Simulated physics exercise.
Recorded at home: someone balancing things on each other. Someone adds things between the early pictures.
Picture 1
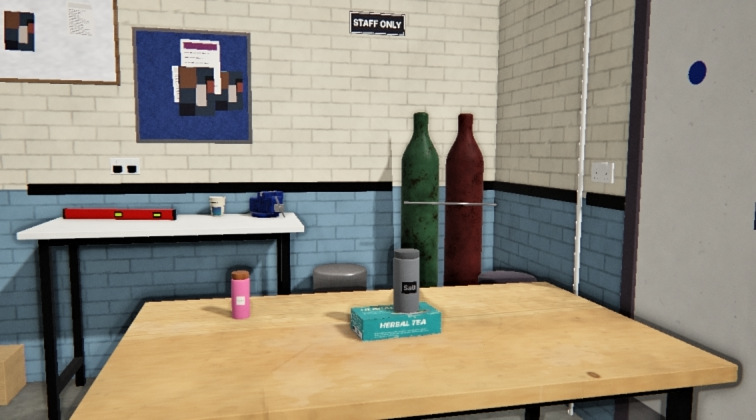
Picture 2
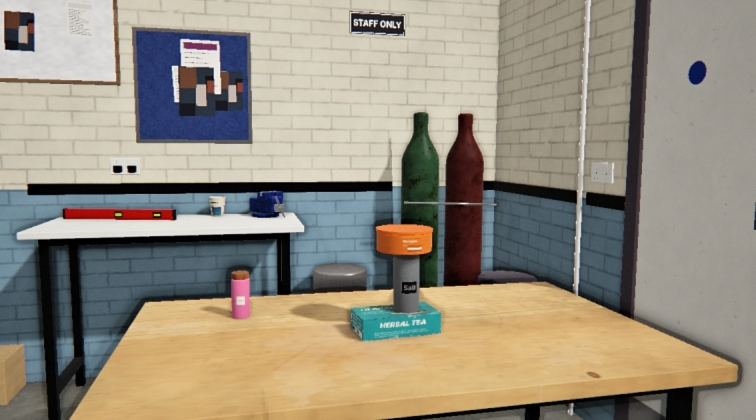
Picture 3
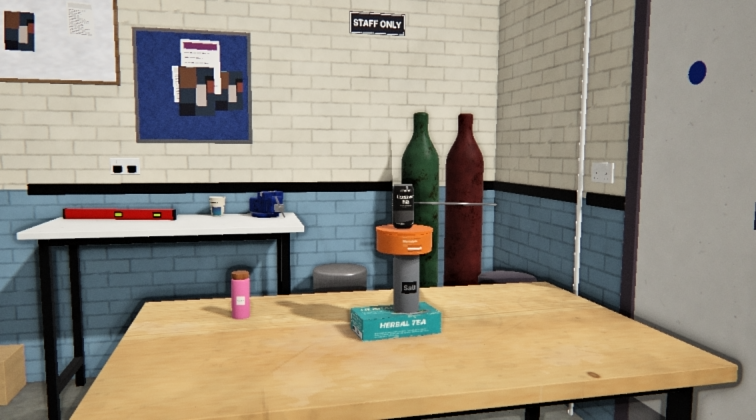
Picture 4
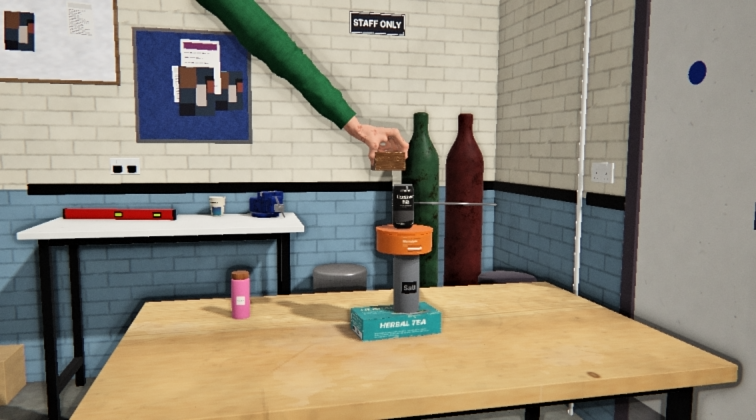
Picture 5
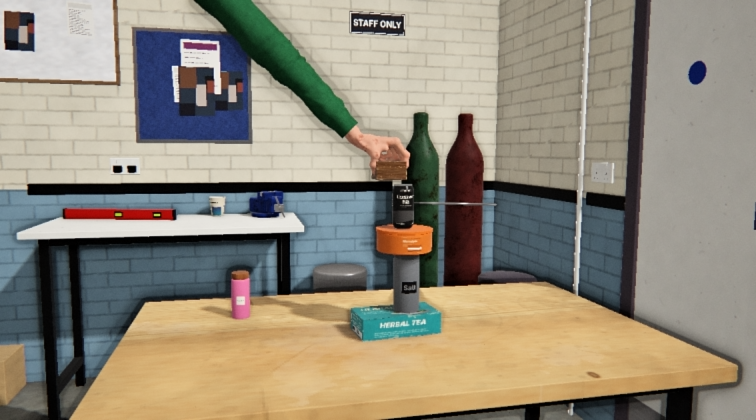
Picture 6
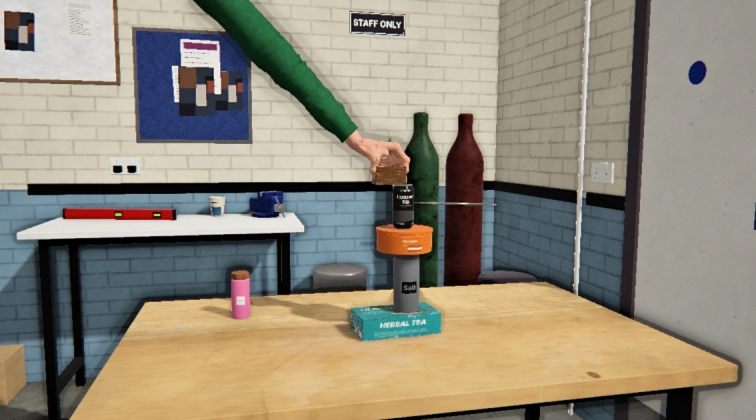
On a wooden table, an orange tub and black can appear on a grey jar before a hand lowers a brown block.
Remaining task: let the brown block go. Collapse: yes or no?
Collapse: Yes.
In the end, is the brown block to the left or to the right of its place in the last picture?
Well, it travels over to the left.
Then, 0.40 s after the last picture, brown block now fallen.
Then, 0.50 s after the last picture, things are still on the move.
Then, 0.70 s after the last picture, as before.
At rest, fallen, brown block; the other 5 in place. Seen from the same camera at the end, brown block near (314, 329). The pile gives way.
